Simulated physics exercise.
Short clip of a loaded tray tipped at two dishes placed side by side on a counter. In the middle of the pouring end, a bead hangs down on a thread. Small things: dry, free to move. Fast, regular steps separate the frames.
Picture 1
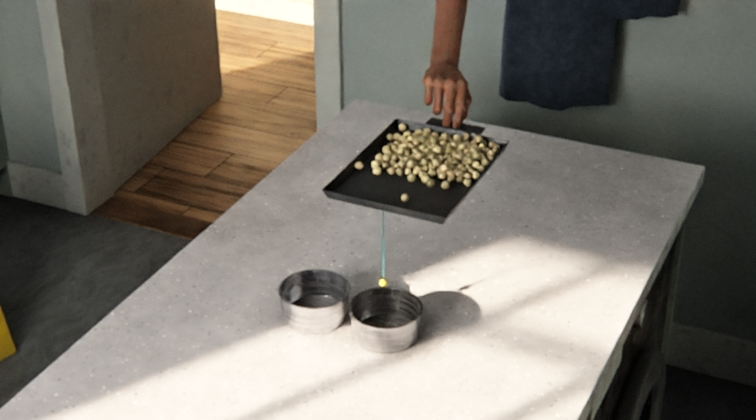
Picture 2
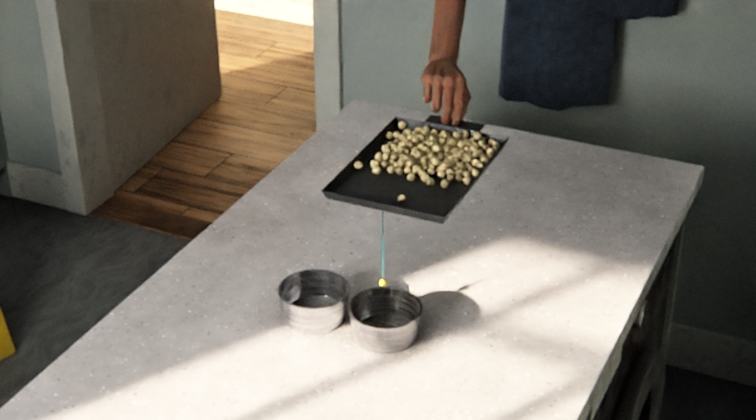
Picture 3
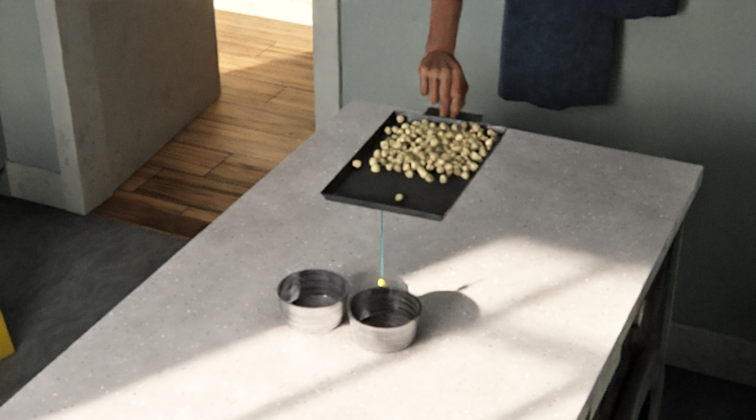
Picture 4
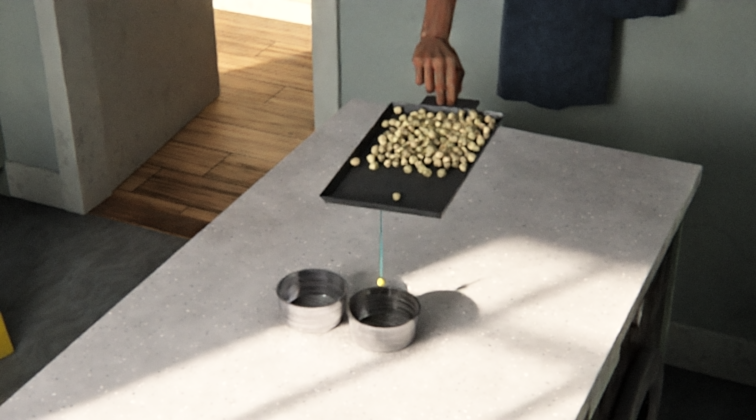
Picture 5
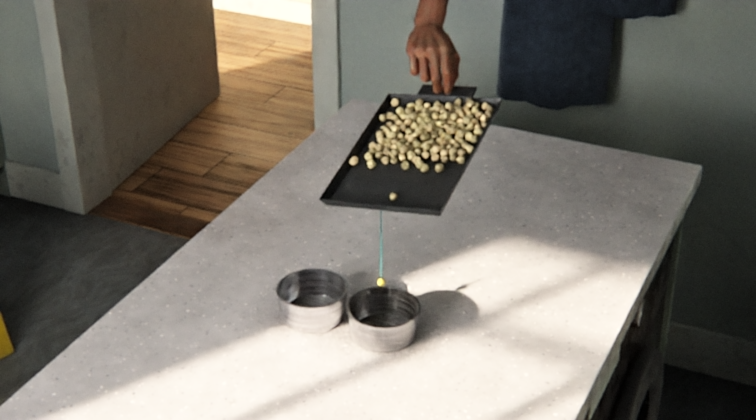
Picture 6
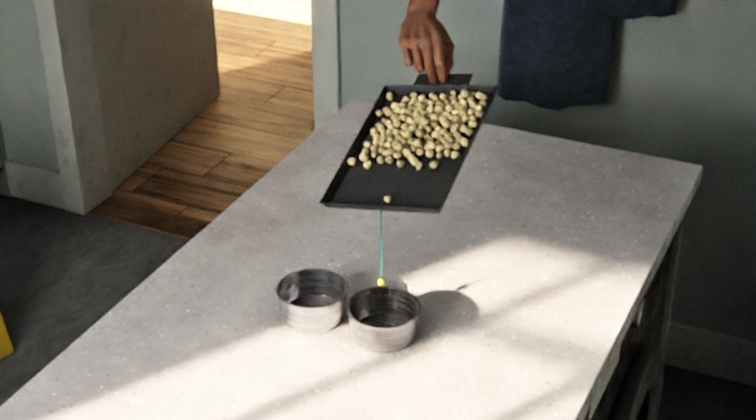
On a pale stone counter, a hand gradually raised the far end of a dark tray of macadamia nuts, and the nuts shifted slightly leftward across it, behind two small round metal dishes.
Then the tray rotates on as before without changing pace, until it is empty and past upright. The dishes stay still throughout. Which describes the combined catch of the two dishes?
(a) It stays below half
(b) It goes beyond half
b, it goes beyond half.
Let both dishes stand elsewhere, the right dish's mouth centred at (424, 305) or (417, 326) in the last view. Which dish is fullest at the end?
Well, the first go goes to the leftmost dish, and the second to the leftmost dish.
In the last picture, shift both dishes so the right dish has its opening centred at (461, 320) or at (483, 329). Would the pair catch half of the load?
In the first position shy of half, in the second shy of half.
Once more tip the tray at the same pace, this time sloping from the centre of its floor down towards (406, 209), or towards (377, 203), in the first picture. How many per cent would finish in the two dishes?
30 % and 40 %.
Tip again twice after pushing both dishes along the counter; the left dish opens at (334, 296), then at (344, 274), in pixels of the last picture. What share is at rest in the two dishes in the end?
Trial 1 near 40 percent, trial 2 near 20 percent.
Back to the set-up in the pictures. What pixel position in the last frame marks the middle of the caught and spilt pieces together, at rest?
Near pixel (309, 311).
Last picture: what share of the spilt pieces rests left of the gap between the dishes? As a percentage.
Left share: Some 90 per cent.
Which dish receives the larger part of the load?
The one to the left is fuller.
Shortly afterwards, tray tipped steeply; near half on the tray; only a few in the right dish; a little in the left dish; only a few outside both; near a third in the air.
Next, tray tipped past a quarter turn; a little in the right dish; near two thirds in the left dish; near a quarter outside both; only a few in the air.
Some moments later, tray tipped past a quarter turn; a little in the right dish; near two thirds in the left dish; near a quarter outside both.
In the end, tray tipped past a quarter turn; a little in the right dish; near two thirds in the left dish; near a quarter outside both.
